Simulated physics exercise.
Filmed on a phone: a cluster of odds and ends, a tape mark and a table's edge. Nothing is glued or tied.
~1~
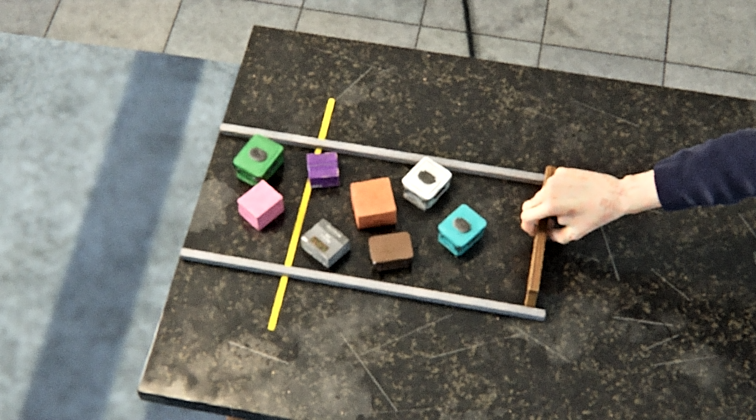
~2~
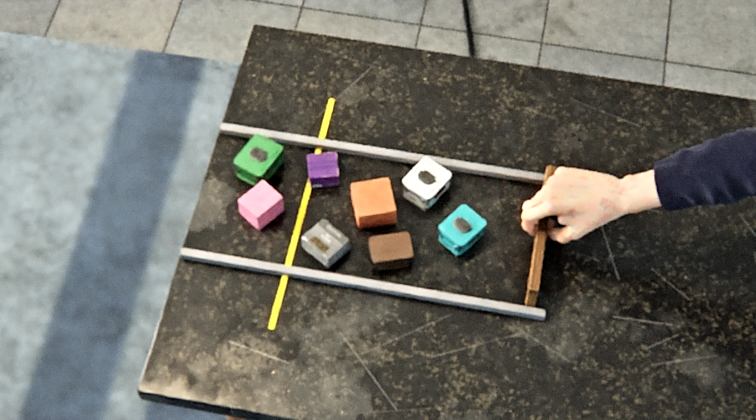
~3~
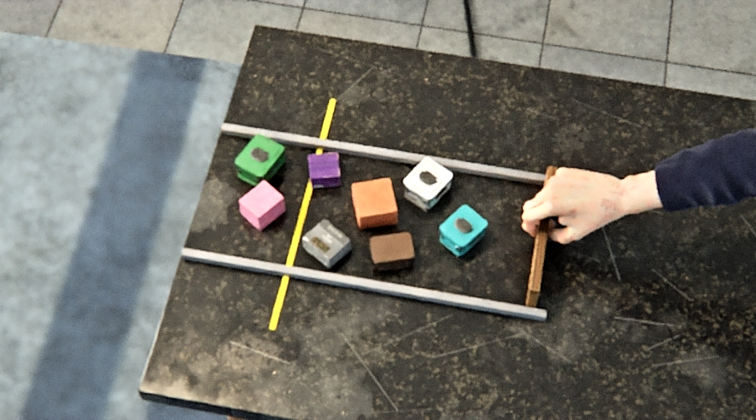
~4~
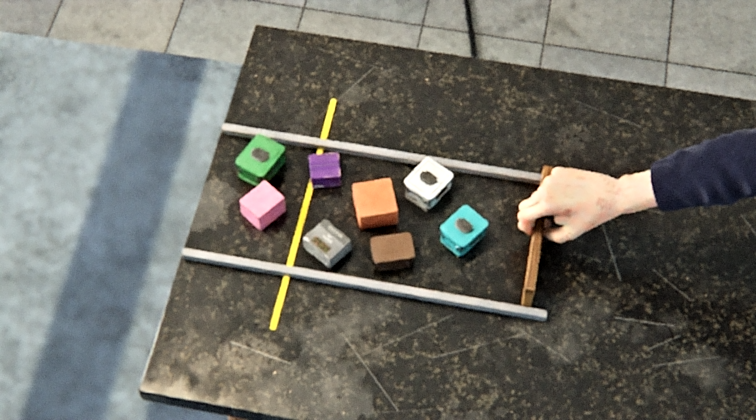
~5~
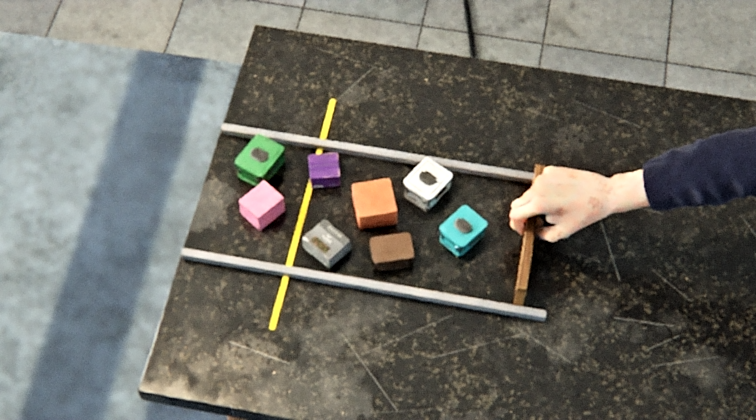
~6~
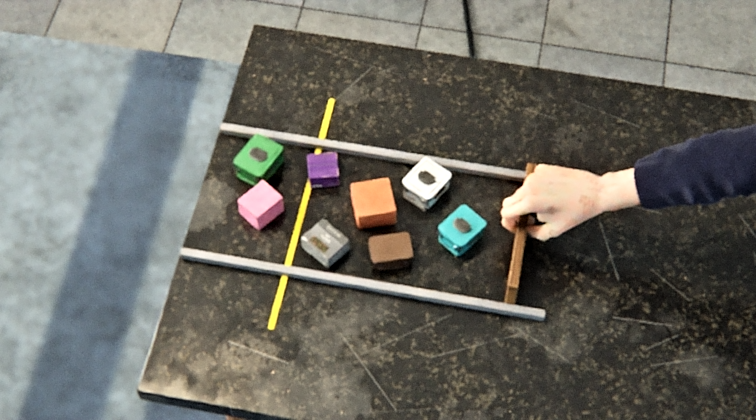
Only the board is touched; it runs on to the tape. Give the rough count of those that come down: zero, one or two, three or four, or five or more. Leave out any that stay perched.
Outcome: The number that fall off is zero.
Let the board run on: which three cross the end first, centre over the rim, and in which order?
Earliest first: The green case, then the pink block, then the orange block.
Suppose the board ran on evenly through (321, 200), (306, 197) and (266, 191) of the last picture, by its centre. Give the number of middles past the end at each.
Place by place, 0, 0 and 2.
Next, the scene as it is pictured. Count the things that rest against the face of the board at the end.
The number is 3.
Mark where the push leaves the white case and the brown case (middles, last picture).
Near (295, 168) and (278, 245).
A little later, none off yet; green case at rest near (259, 161); pink block at rest near (261, 205); purple box at rest near (323, 170).
Next, none off yet; green case at rest near (257, 160); pink block shifted a little near (241, 205); purple box shifted about its own width near (296, 162).
When it is over, the number that fall off is zero.
